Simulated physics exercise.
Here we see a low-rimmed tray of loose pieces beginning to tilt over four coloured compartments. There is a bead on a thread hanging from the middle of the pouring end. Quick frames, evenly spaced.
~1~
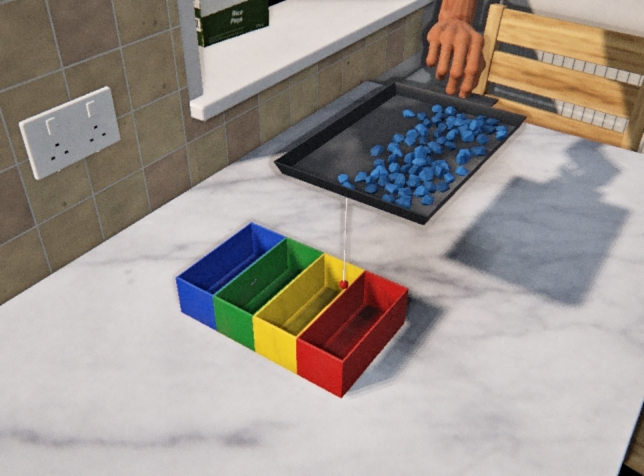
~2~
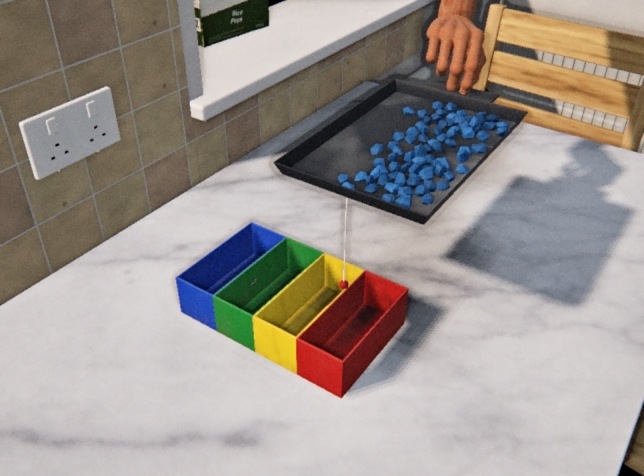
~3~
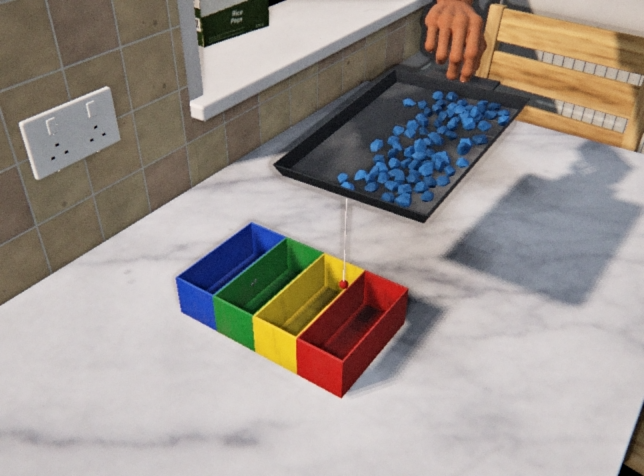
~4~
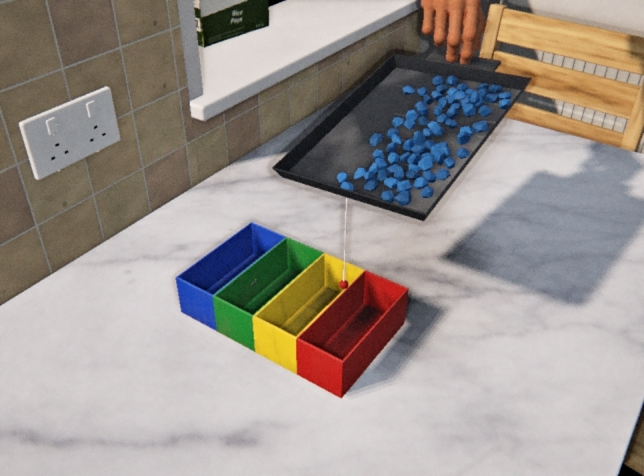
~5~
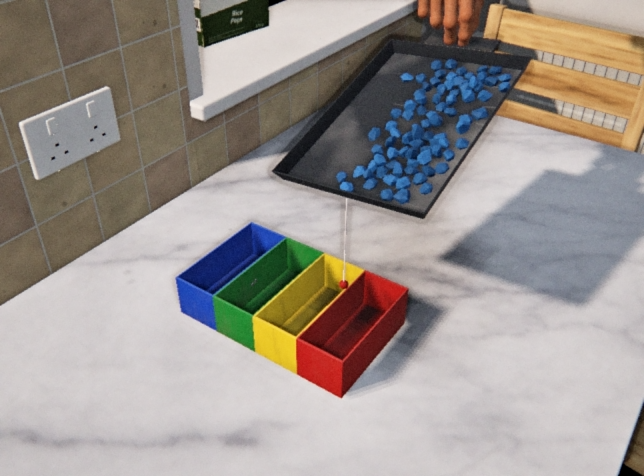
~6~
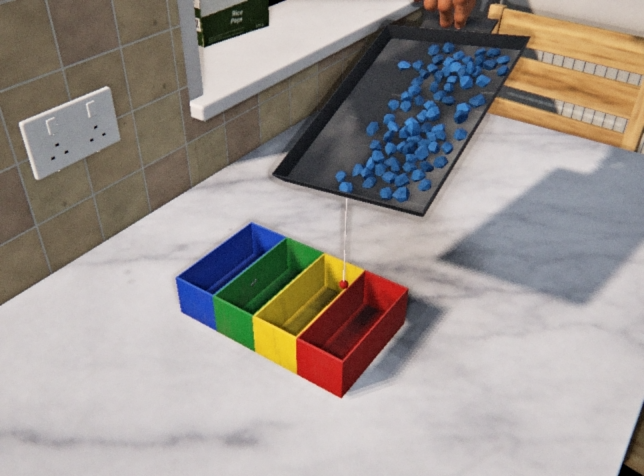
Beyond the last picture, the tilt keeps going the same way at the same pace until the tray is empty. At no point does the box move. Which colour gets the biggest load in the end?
The green cell gets the biggest load.
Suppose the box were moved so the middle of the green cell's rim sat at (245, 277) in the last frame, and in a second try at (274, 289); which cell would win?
Going by the two tries in order: Yellow, then the cell in green.
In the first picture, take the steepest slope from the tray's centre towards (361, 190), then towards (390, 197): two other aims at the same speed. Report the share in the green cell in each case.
Lab note: Try 1 = 10 %, try 2 = 0 %.
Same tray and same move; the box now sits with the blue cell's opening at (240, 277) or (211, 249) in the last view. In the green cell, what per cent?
The first try gives 40 per cent, the second 20 per cent.
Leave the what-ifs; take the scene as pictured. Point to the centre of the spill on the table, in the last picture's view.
Somewhere near (71, 421), I think.
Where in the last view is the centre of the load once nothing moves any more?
Somewhere around (268, 319) in the last picture.
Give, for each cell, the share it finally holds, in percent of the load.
The blue cell holds about 10 %, the green cell about 40 %, the yellow cell about 30 % and the red cell about 10 %.
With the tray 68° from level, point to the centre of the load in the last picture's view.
Close to (323, 178).
Soon after the last picture, tray tipped steeply; most on the tray; a small part falling or outside the box.
A little later, tray tipped past a quarter turn; about a third in the green cell; about a quarter in the yellow cell; a small part in the red cell; a small part in the blue cell; about a quarter falling or outside the box.
Later still, tray tipped past a quarter turn; about half in the green cell; about a quarter in the yellow cell; a small part in the red cell; a small part in the blue cell; a small part falling or outside the box.
At rest, tray tipped past a quarter turn; about half in the green cell; about a quarter in the yellow cell; a small part in the red cell; a small part in the blue cell; a small part outside the box.
